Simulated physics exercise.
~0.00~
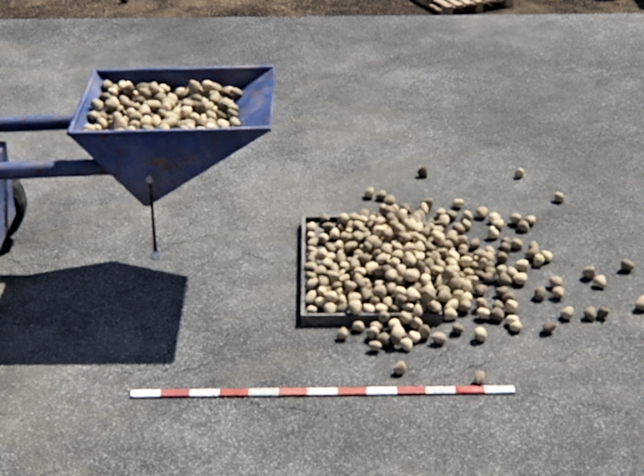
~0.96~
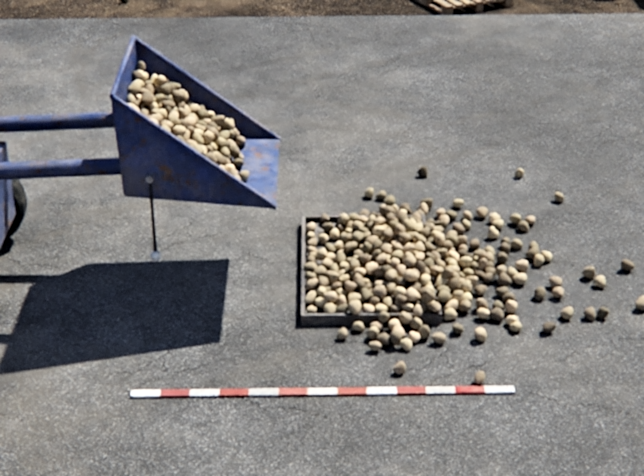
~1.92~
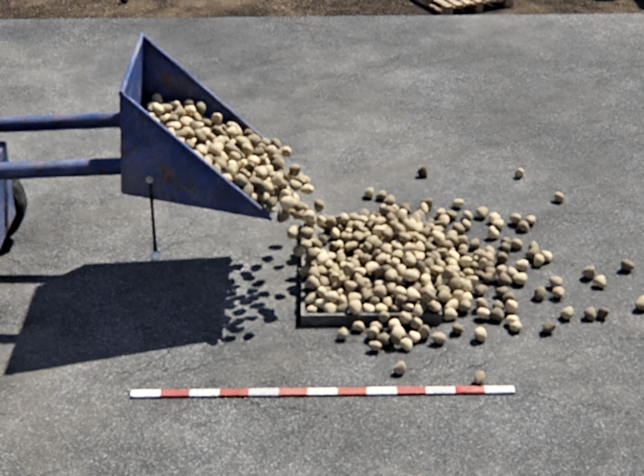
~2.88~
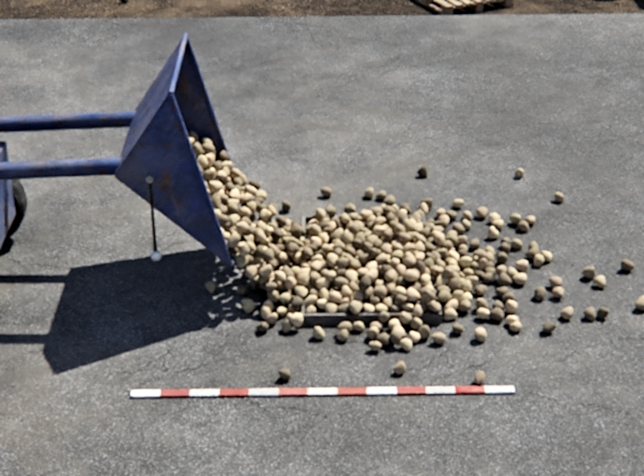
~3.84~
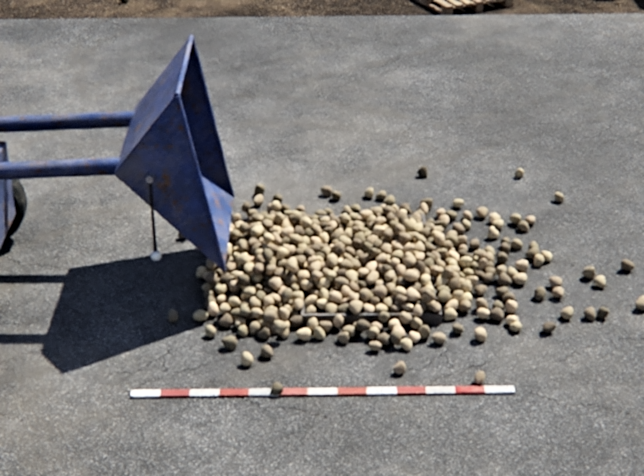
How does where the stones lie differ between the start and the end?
At the start the stones are split between the raised bucket on the left and the heap around the tray. By the end they all lie on the ground, in a wide heap that covers the tray and stretches left to the bucket, with some scattered around it.
